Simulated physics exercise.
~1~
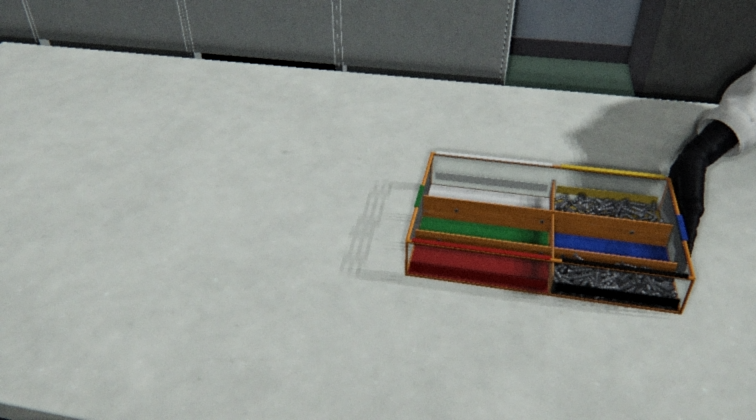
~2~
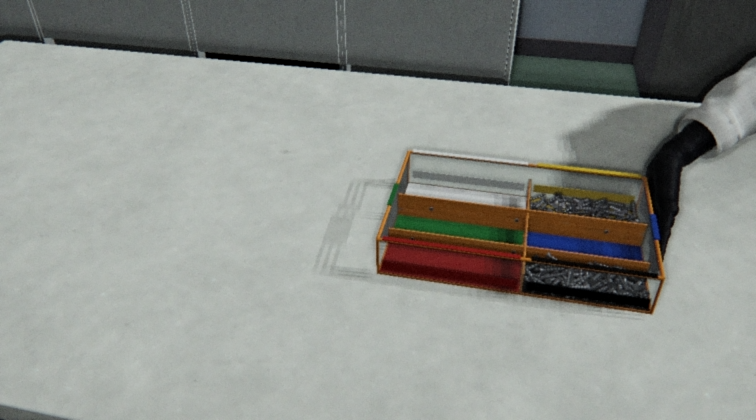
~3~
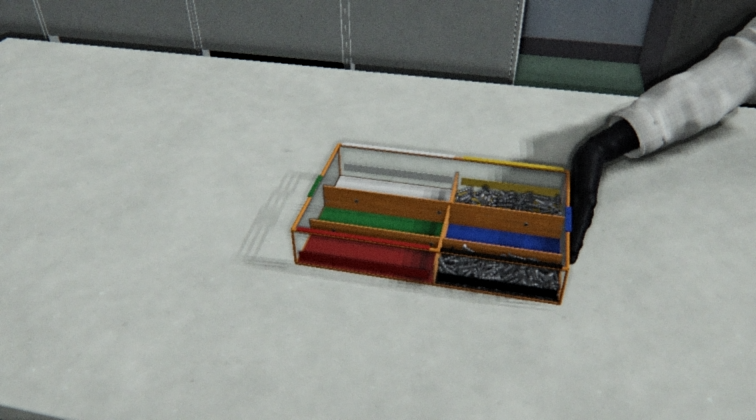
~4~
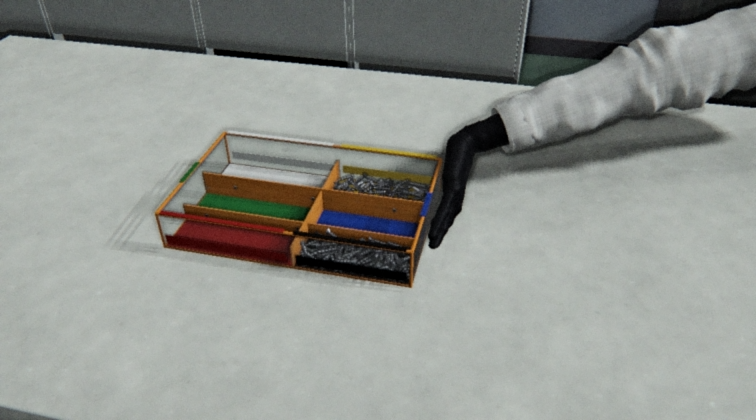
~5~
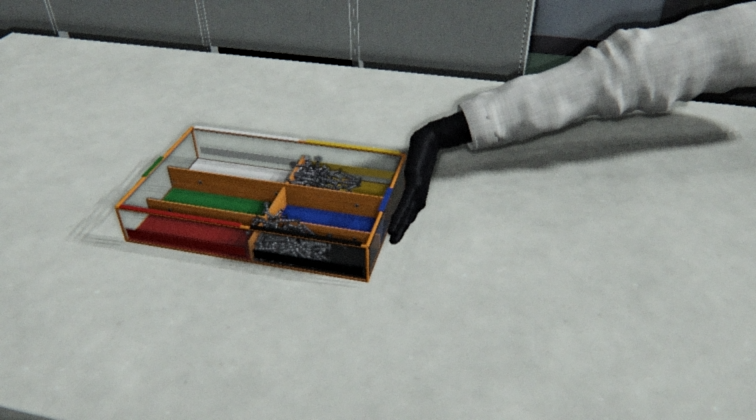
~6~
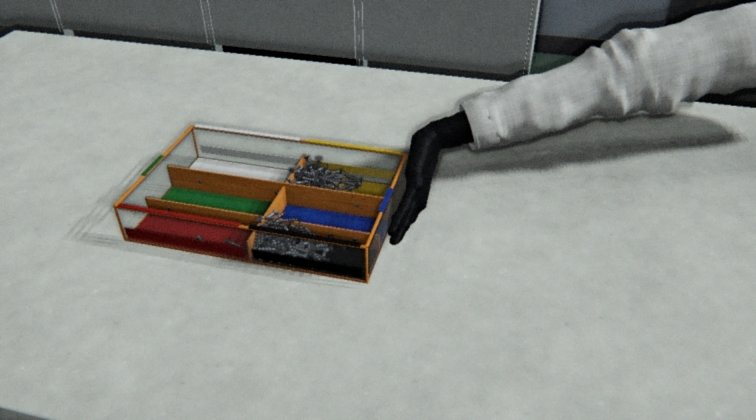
A gloved hand pushes a tray of screws left across a table and stops it.
